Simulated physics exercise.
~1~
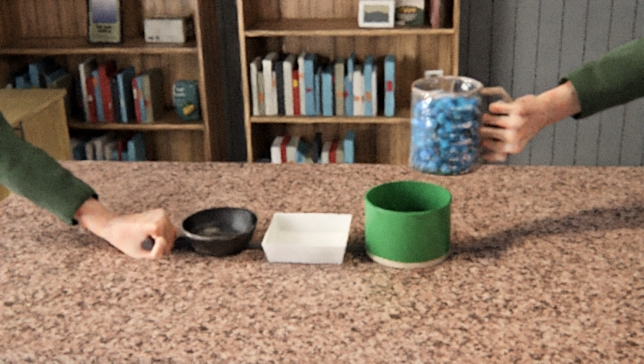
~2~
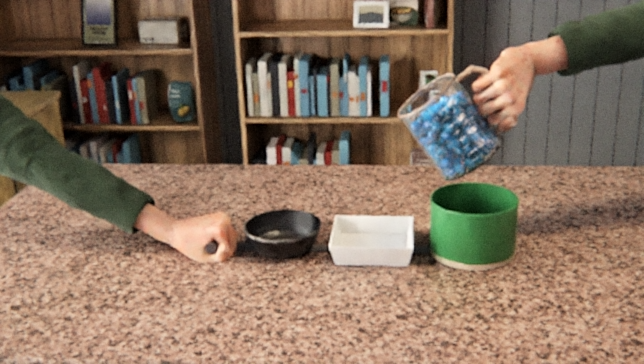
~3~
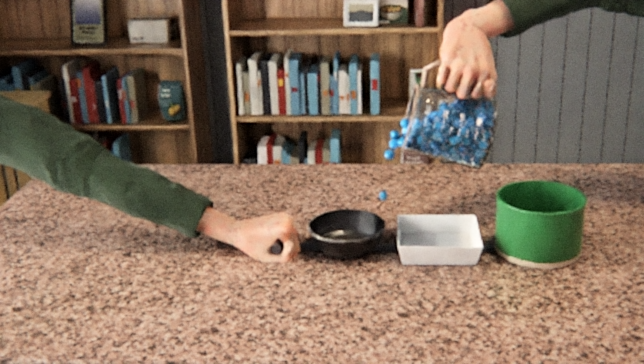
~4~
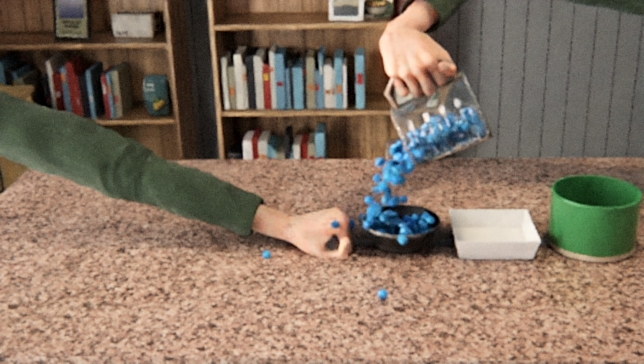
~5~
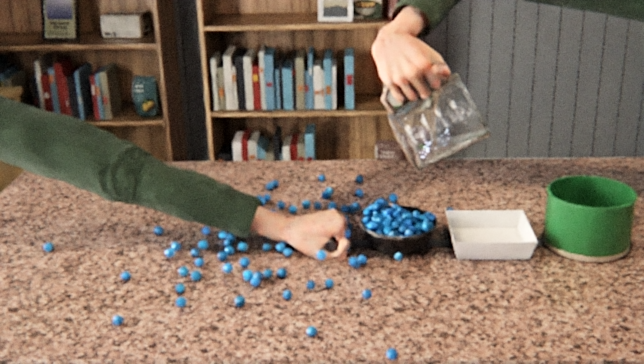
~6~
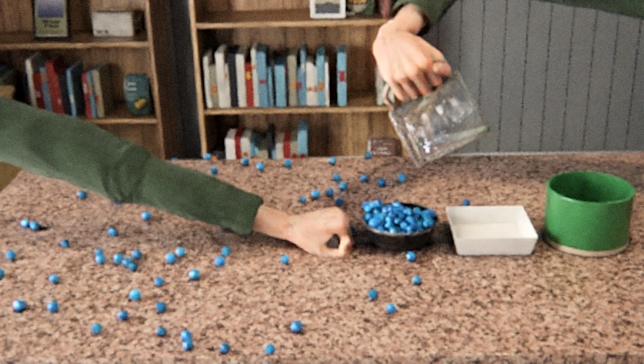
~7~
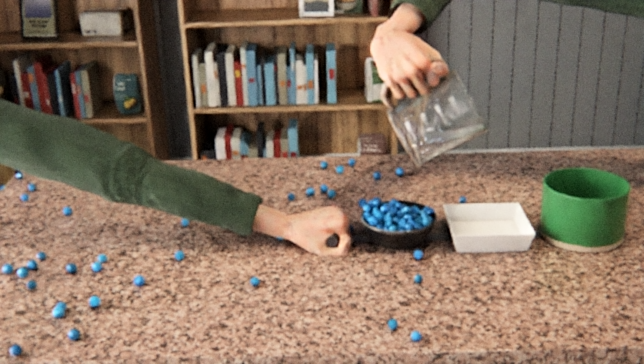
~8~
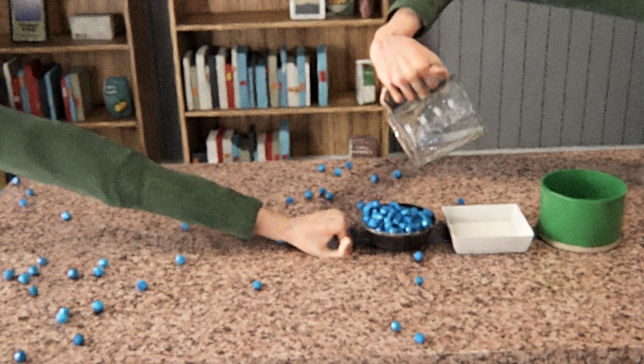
Granite-patterned tabletop before bookshelves, hands sliding three dishes rightward and pouring blue balls from a clear jug, filling the black bowl and scattering many.
